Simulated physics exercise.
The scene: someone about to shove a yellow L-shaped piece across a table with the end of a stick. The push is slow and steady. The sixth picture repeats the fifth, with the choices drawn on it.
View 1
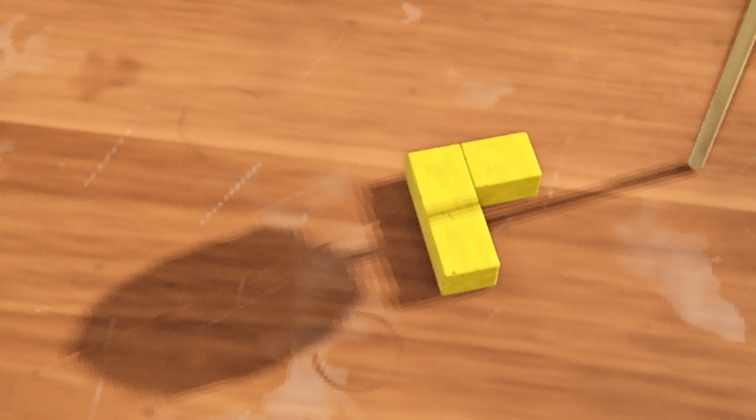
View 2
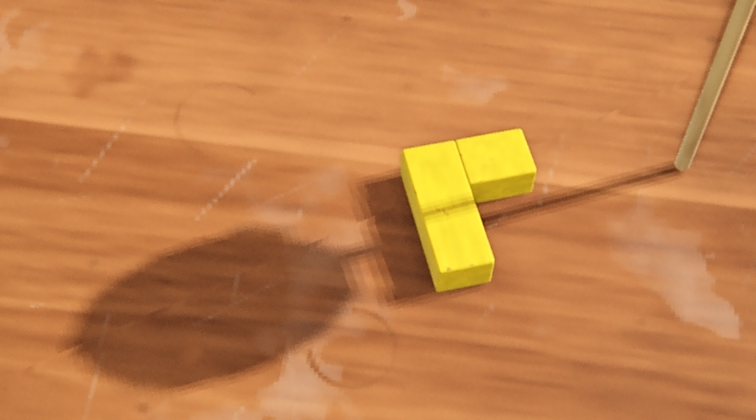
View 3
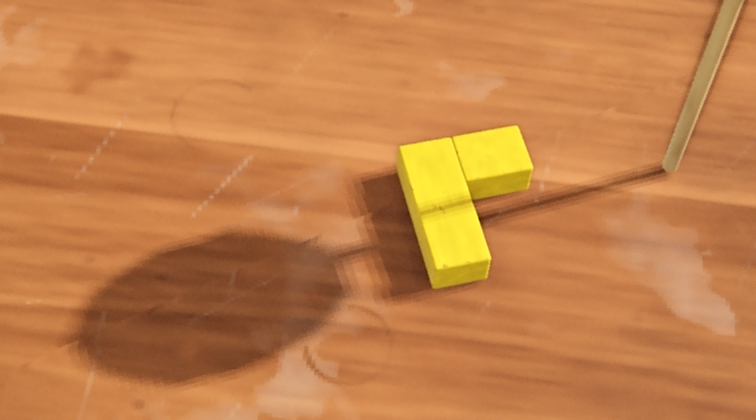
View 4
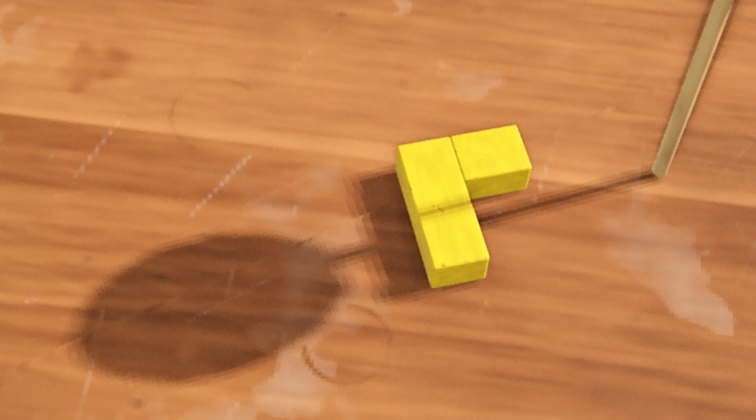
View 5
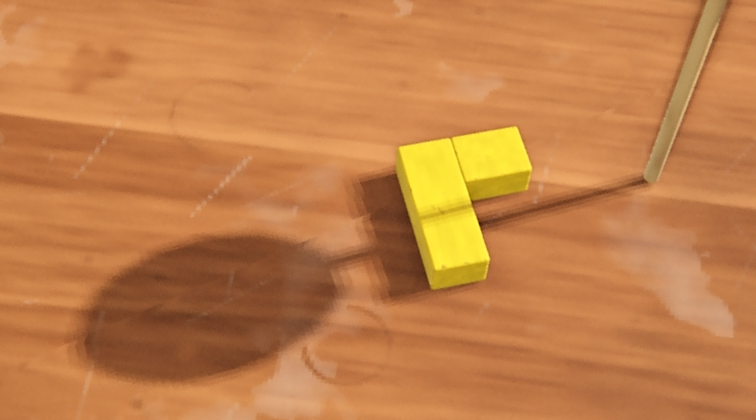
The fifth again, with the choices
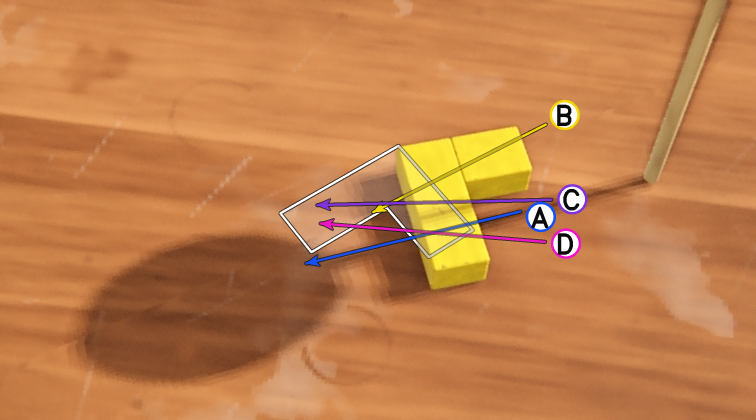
Stick edging slightly left and down beside a yellow L-shaped piece on a wooden table, the piece shifting barely at all.
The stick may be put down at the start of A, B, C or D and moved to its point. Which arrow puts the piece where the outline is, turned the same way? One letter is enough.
The stick should follow A.
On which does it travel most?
Stroke C.
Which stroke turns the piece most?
That is D.
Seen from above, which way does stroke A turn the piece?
On that stroke, clockwise.
On the marked copy, A from (521, 211) to (306, 264); B from (546, 124) to (373, 212); C from (551, 200) to (317, 205); D from (545, 242) to (320, 223).
Taking A. A third of the way, foot of the stick (445, 231), piece (412, 202).
Two thirds of the way, foot of the stick (366, 250), piece (363, 187).
When it is over, foot of the stick (306, 265), piece (355, 179); it fills the outline.
As for the rest, B leaves the piece out of the outline, at (436, 248); C leaves the piece out of the outline, at (285, 201); D leaves the piece out of the outline, at (356, 157).
